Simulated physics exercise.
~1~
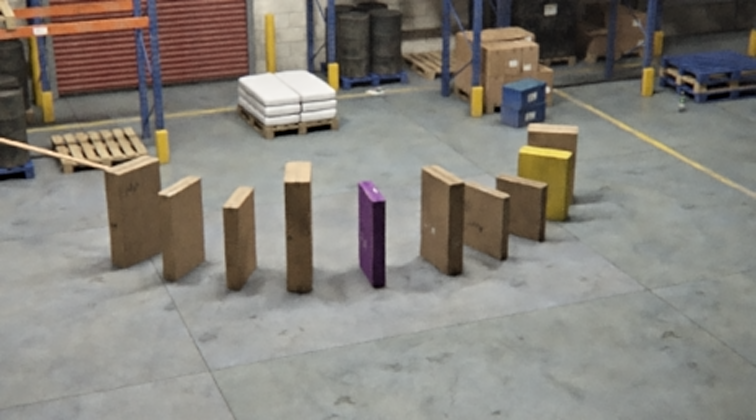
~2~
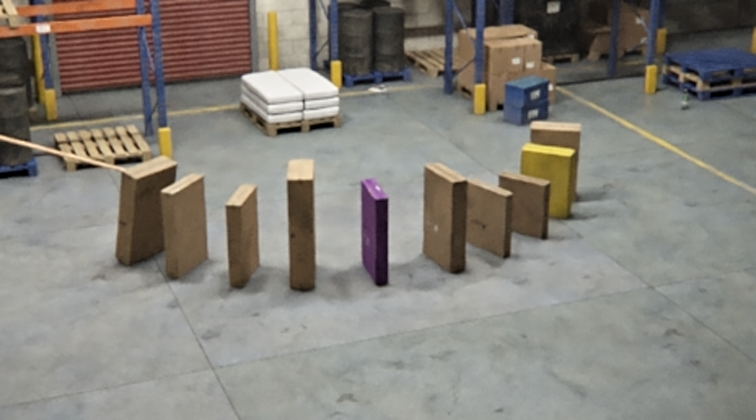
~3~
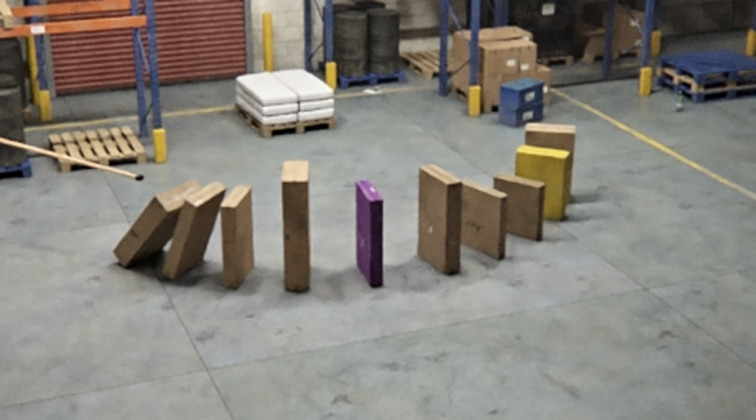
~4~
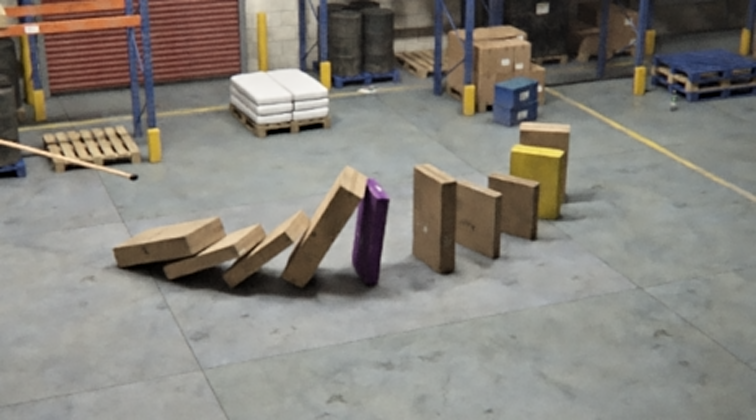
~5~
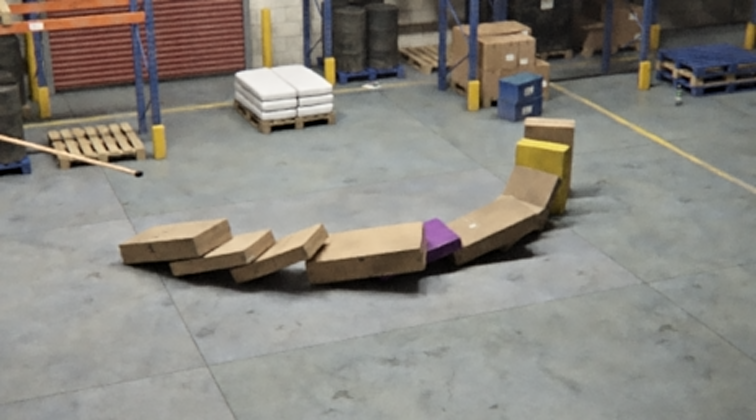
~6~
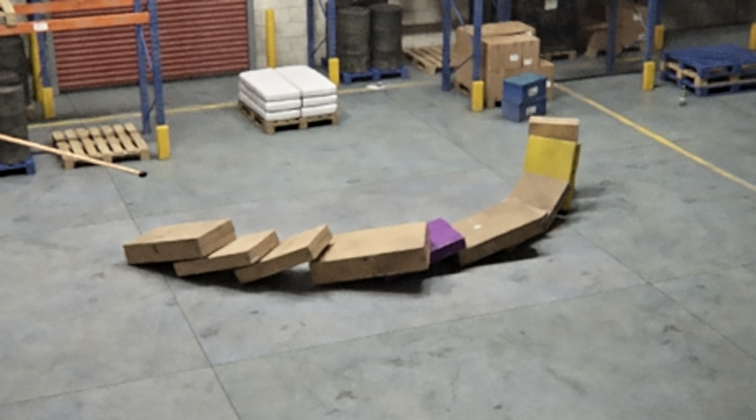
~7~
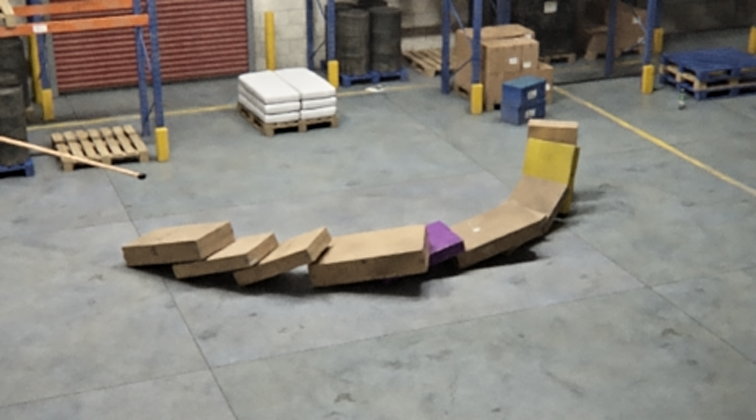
The footage shows a curved row of upright cardboard cartons on a warehouse floor as a pole tips the left one, and they topple rightward in turn, the purple one included, until the yellow carton leans against the last one, which stays standing.
